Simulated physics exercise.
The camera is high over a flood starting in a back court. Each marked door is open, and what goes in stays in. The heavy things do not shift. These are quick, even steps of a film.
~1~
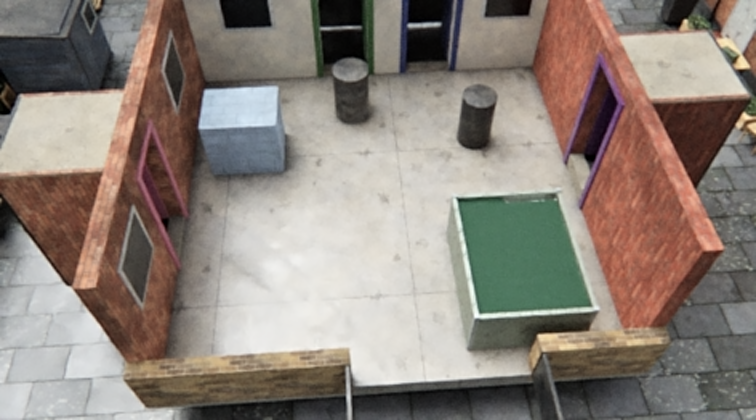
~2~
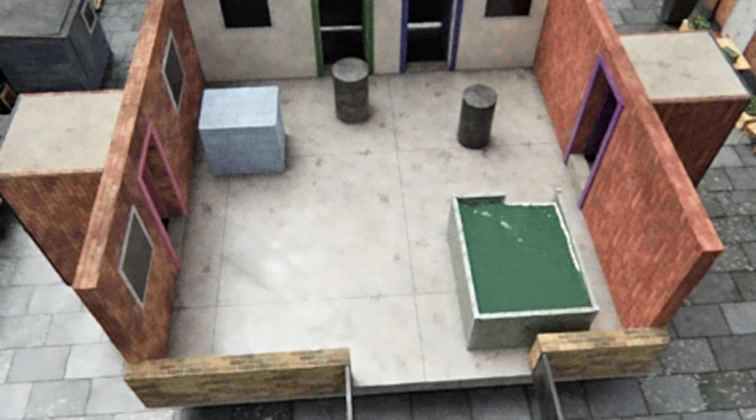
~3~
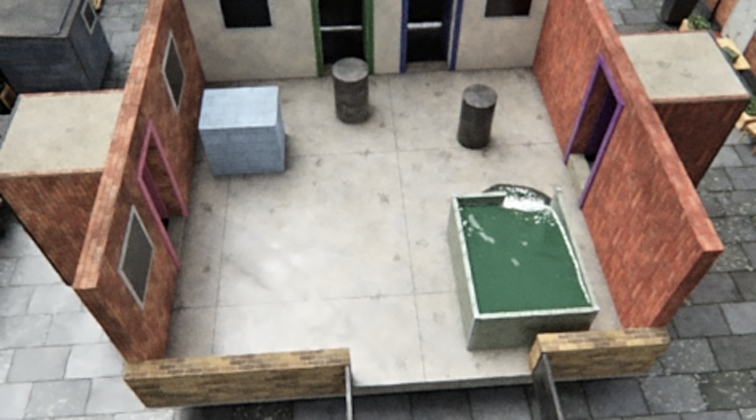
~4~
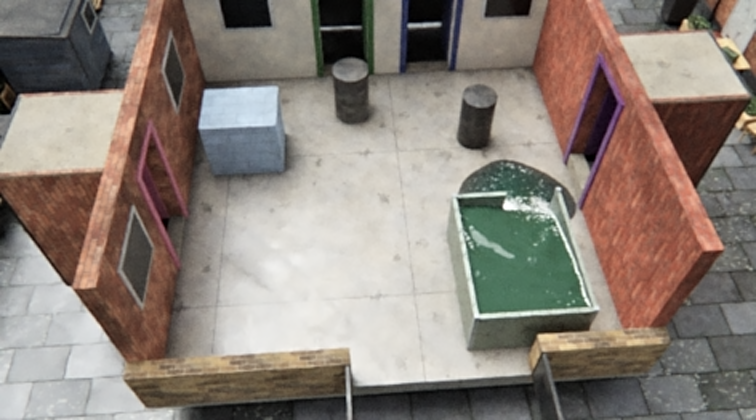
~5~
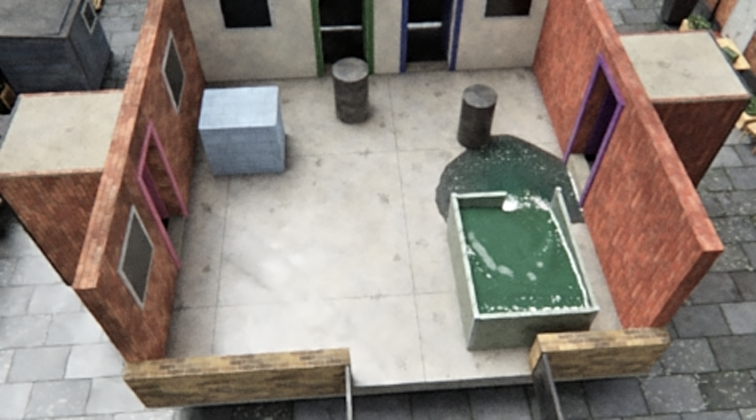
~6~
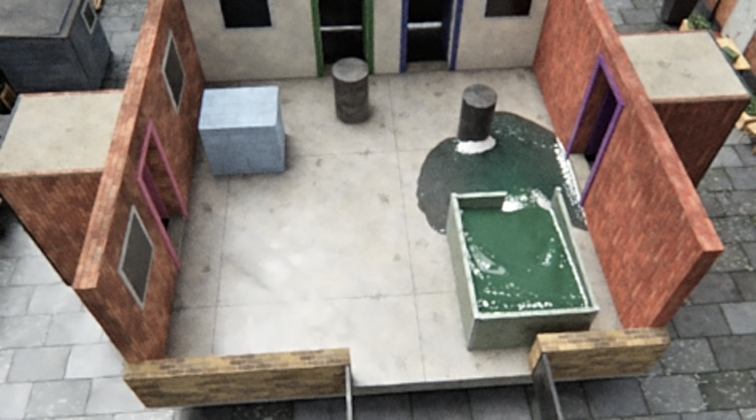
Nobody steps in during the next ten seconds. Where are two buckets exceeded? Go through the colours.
In the end: The pink door admits no more than that; the purple door admits no more than that; the blue door lets in a lot; the green door lets in a lot.
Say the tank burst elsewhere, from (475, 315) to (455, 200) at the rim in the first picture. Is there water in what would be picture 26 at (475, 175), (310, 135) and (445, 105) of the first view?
In that order: Clear, under water, free of water.
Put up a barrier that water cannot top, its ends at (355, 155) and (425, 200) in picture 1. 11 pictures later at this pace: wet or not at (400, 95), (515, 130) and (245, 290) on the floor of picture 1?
One after the other: Awash, wet, dry.
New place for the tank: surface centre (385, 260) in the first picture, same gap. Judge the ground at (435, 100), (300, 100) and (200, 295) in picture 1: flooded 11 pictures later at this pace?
One after the other: Covered, covered, free of water.
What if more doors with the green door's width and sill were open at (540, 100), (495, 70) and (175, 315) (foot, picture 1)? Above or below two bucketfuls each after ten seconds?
In that order: Goes over, takes more, is under.
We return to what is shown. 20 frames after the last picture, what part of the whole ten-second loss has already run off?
Some 15 per cent.
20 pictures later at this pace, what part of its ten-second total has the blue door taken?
Close to 10 %.
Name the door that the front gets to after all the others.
I say the pink door.
A moment on, water covers 25 % of the floor; the pink door not reached, the purple door wet at the sill, nothing in, the blue door not reached, the green door not reached.
Next, water covers 35 % of the floor; the pink door not reached, the purple door under two buckets in, the blue door wet at the sill, nothing in, the green door wet at the sill, nothing in.
Then, water covers 50 % of the floor; the pink door not reached, the purple door under two buckets in, the blue door under two buckets in, the green door under two buckets in.
Later, water covers 75 % of the floor; the pink door wet at the sill, nothing in, the purple door under two buckets in, the blue door over two buckets in, the green door over two buckets in.
In the end, water covers 95 % of the floor; the pink door wet at the sill, nothing in, the purple door under two buckets in, the blue door far over two buckets in, the green door over two buckets in.
